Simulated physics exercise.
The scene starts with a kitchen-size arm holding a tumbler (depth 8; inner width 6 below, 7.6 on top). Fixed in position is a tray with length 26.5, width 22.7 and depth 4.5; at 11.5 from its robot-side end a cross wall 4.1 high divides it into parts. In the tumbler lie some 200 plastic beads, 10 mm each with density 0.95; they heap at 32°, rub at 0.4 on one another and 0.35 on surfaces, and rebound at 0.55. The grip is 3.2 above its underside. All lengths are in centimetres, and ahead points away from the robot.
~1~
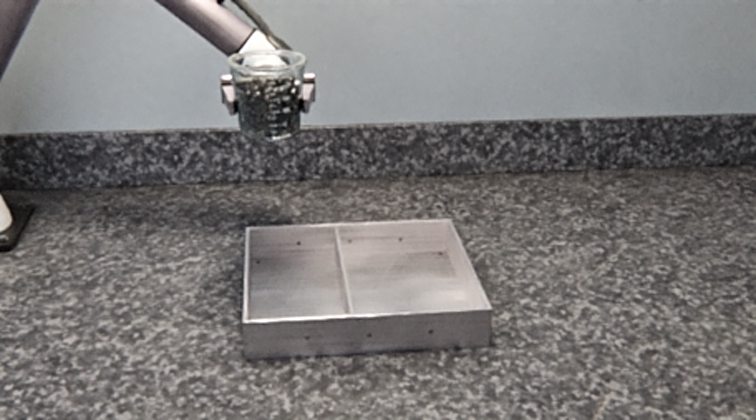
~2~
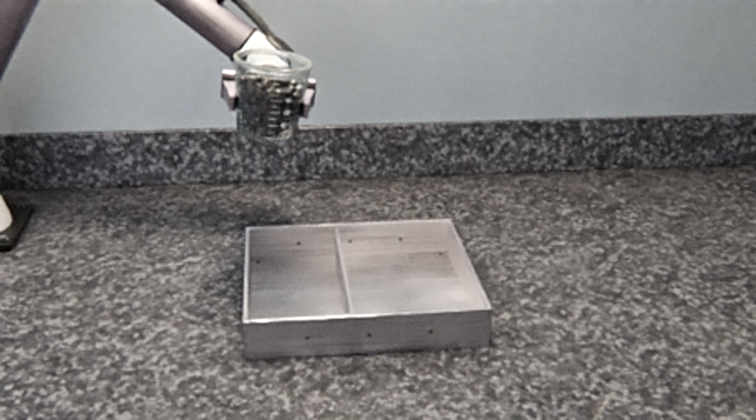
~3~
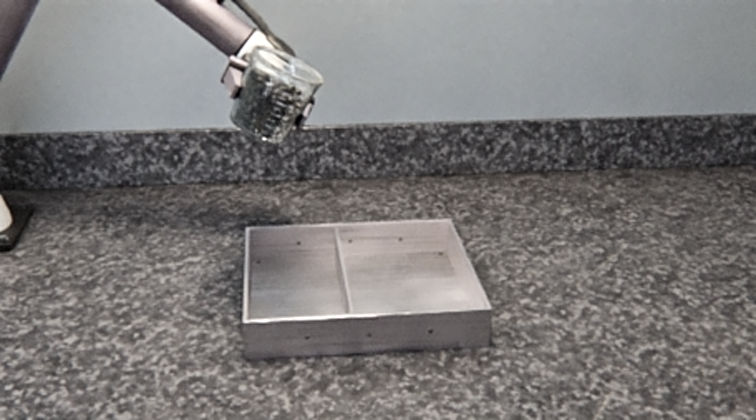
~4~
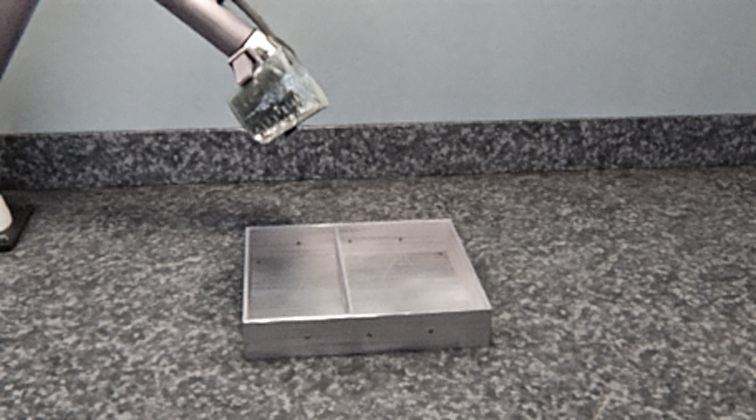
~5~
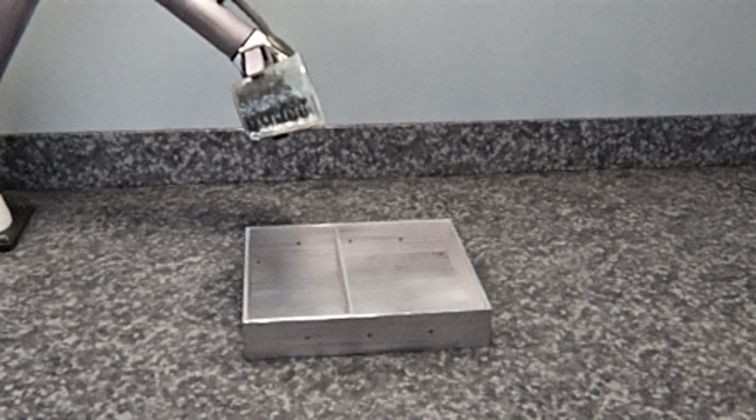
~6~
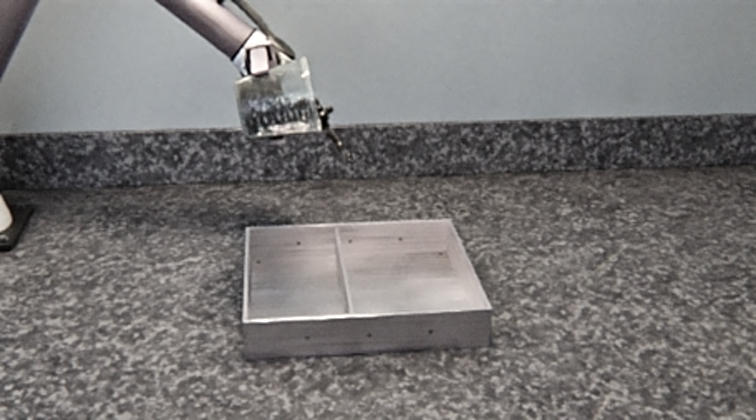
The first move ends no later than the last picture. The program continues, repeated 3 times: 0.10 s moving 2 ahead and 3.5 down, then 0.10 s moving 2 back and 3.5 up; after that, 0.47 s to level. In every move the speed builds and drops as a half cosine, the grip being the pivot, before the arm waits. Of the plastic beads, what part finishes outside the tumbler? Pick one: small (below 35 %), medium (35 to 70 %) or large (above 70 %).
Medium.
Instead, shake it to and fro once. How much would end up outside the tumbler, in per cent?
About 25 %.
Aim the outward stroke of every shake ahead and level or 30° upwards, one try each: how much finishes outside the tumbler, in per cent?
You'd get about 95 per cent with the first setting and about 95 per cent with the second.
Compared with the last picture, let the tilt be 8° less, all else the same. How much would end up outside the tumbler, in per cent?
Estimate: Around 30 per cent.
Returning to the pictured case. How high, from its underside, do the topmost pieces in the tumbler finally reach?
Around 6.0 centimetres above the underside.
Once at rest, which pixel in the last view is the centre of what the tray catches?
Around (414, 290) in the last view.
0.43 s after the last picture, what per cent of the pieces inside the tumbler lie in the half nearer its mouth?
My estimate is near 45 per cent.
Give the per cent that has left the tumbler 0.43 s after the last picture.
About 30 per cent so far.
Then, 0.43 s after the last picture, tilted 79° forward, highest piece 26 above the table; 141 in the tumbler, 38 in the far-side part, 19 in flight or on a rim.
Then, 0.86 s after the last picture, tilted 34° forward, highest piece 28 above the table; 105 in the tumbler, 82 in the far-side part, 5 in the robot-side part, 3 on the table or floor, 3 in flight or on a rim.
Then, 1.27 s after the last picture, level, highest piece 28 above the table; 105 in the tumbler, 85 in the far-side part, 5 in the robot-side part, 3 on the table or floor.
Then, 2.32 s after the last picture, level, highest piece 28 above the table; 105 in the tumbler, 85 in the far-side part, 5 in the robot-side part, 3 on the table or floor.
Final count, 105 in the tumbler, 85 in the far-side part, 5 in the robot-side part, 3 on the table or floor. That is 47 % outside the tumbler.
